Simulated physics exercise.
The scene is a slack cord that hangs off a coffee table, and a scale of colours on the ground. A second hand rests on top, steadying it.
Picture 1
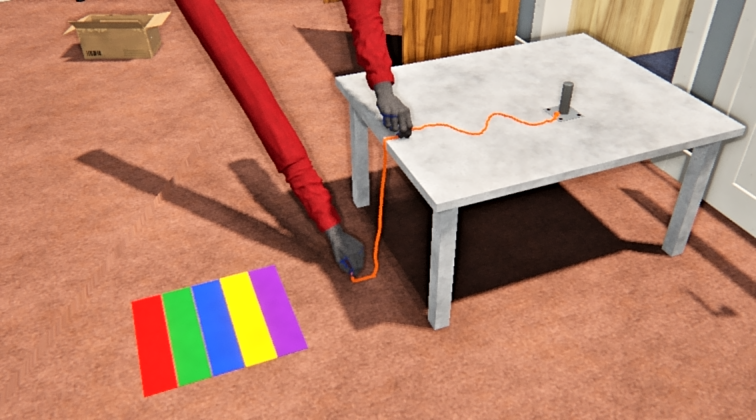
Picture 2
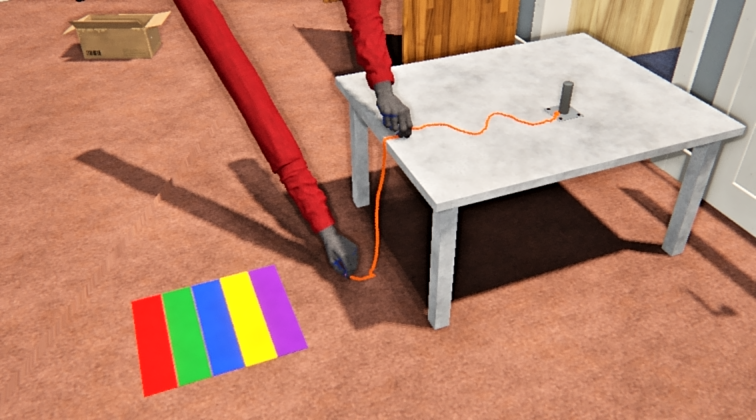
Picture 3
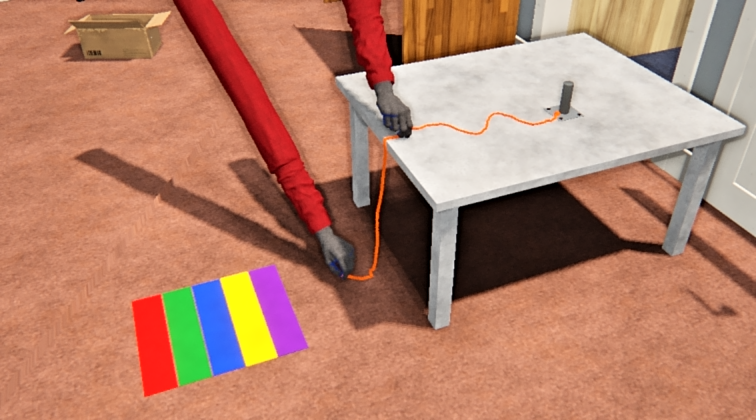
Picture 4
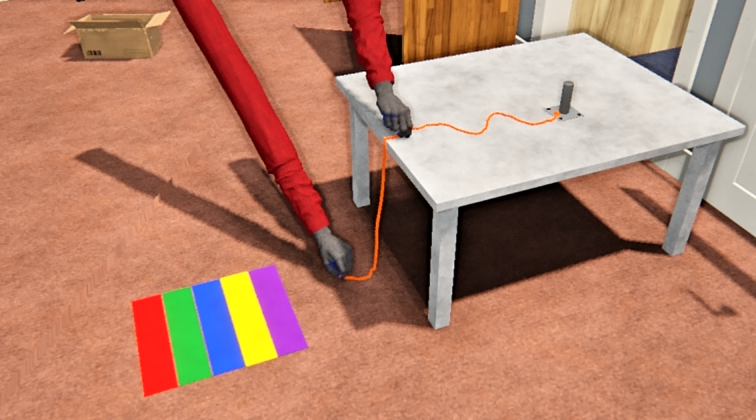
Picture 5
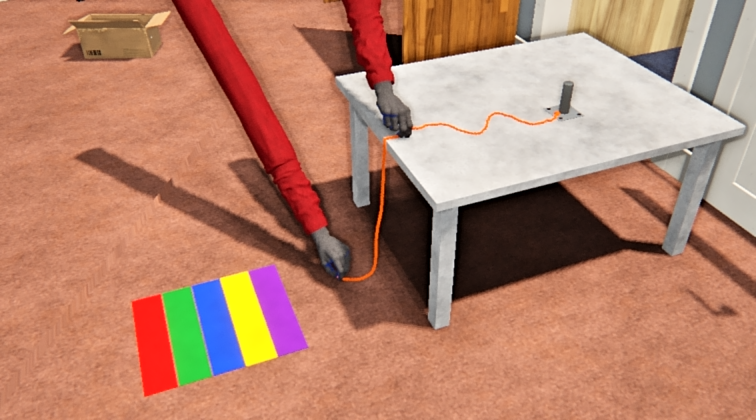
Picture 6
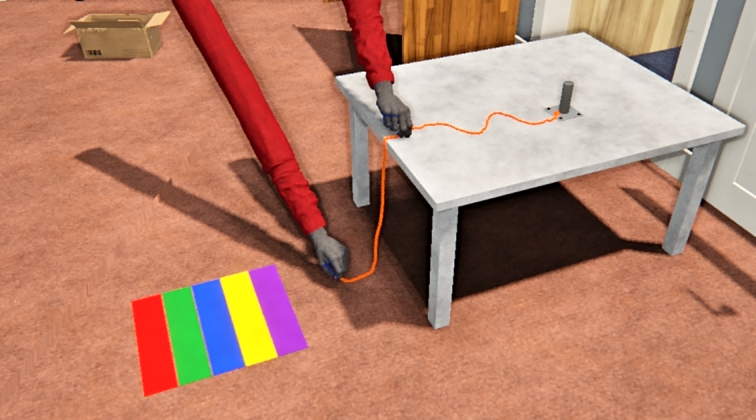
Beside a coffee table, red-sleeved arms holding a slack orange cord, the lower hand shifting slightly left near a colour scale.
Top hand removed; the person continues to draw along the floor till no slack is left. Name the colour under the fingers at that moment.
Green.
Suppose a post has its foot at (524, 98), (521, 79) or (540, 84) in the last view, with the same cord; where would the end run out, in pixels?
The first try gives (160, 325), the second (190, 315) and the third (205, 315).
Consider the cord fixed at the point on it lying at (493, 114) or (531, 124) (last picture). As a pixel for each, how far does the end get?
Roughly (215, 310) and (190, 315).
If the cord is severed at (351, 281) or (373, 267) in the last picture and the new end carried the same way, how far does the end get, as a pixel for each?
Taking them in turn, near (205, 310) and near (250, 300).
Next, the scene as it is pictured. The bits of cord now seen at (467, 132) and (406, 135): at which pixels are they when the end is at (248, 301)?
The first ends at (424, 135) and the second at (379, 177).
Soon after, end near (248, 301); over yellow.
After that, end near (207, 312); over blue.
At the stop, end near (182, 319); over green. It halts on the green strip.
